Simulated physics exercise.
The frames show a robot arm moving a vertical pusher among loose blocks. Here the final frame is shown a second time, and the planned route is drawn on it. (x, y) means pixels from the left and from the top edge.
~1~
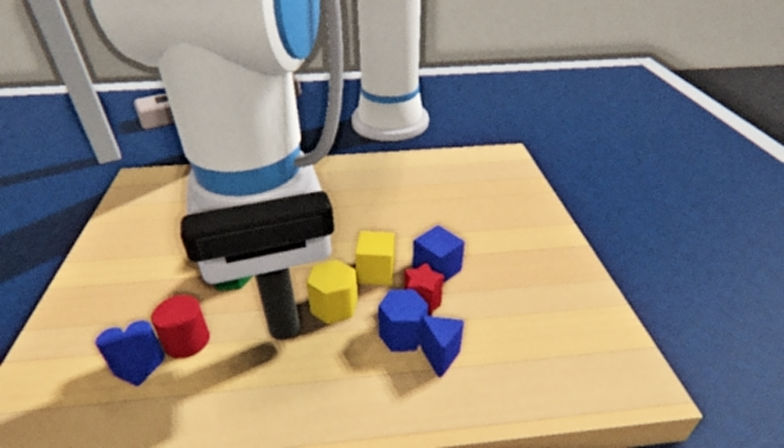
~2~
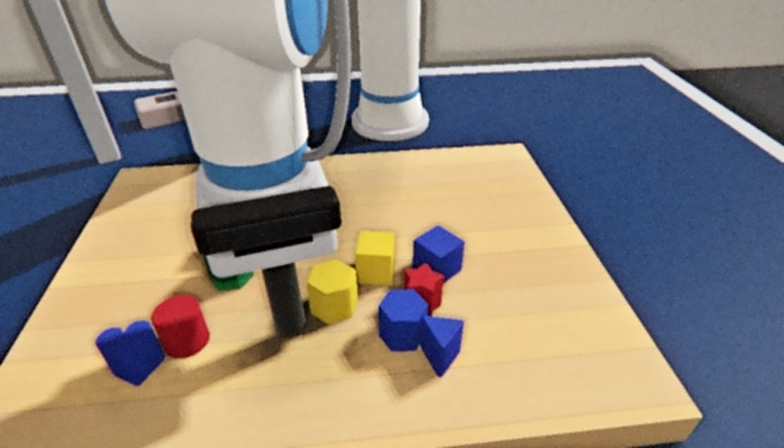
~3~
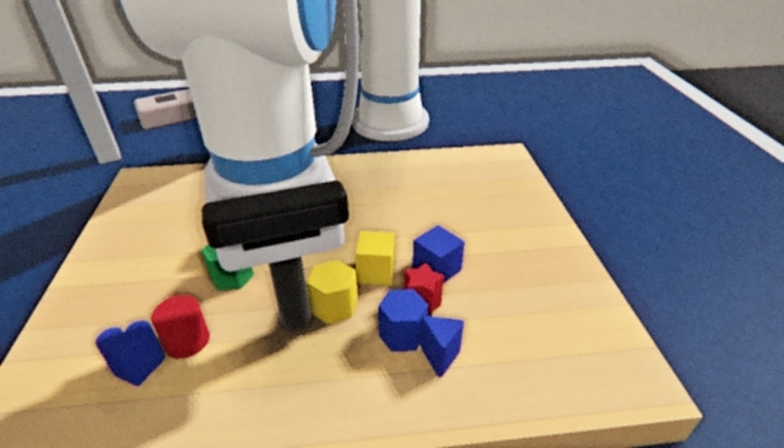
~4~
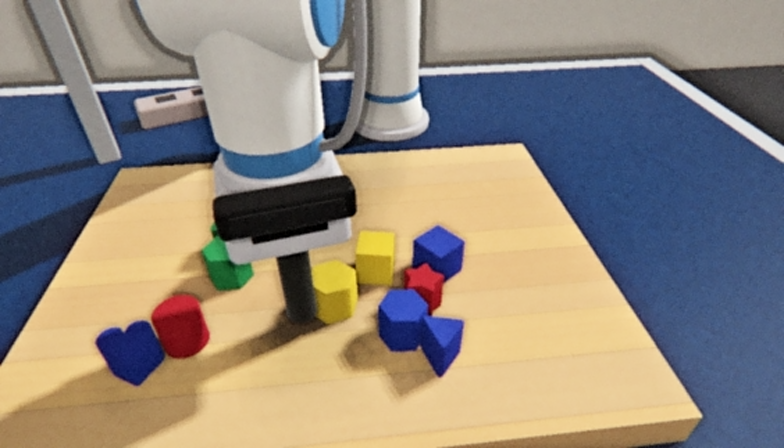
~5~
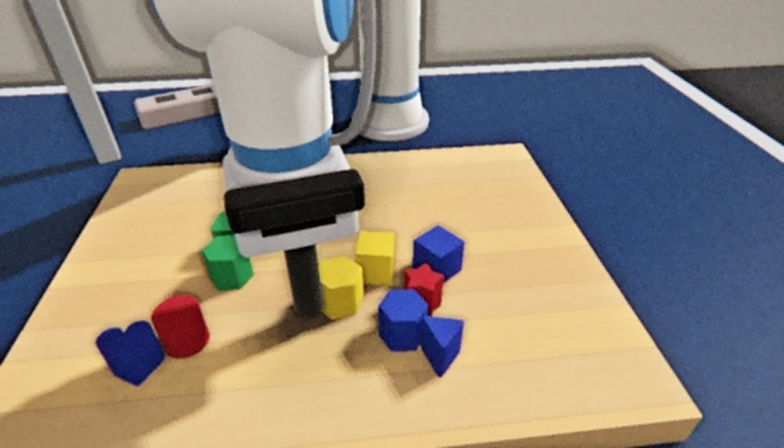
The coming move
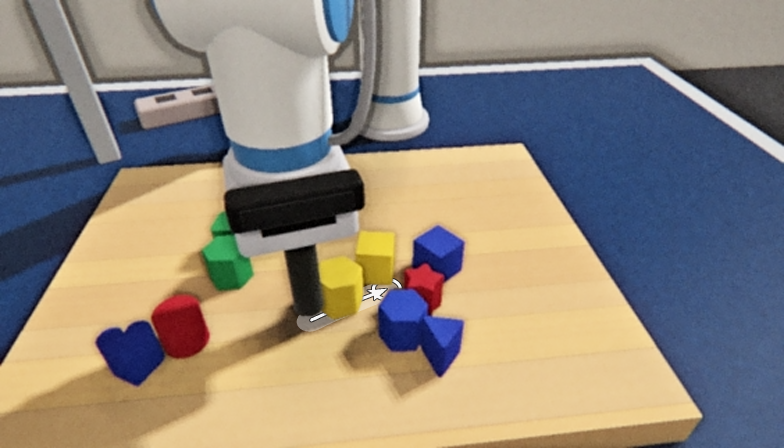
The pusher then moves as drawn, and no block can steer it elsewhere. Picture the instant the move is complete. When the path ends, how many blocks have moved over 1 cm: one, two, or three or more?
There will be two blocks that move more than 1 cm.
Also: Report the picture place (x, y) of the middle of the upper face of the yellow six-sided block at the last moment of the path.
I'd guess (391, 236).
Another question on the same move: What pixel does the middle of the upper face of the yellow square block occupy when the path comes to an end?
I'd place it at (402, 214), taking the centre of its top.
Path on the board, in a line from (311, 320) to (387, 289).
Halfway along, pusher at (349, 289); yellow six-sided block at (366, 251), turned 20° anticlockwise; yellow square block at (390, 230), turned 15° clockwise.
At the end, pusher at (387, 275); yellow six-sided block at (391, 236), turned 35° anticlockwise; yellow square block at (402, 214); red star block in place.
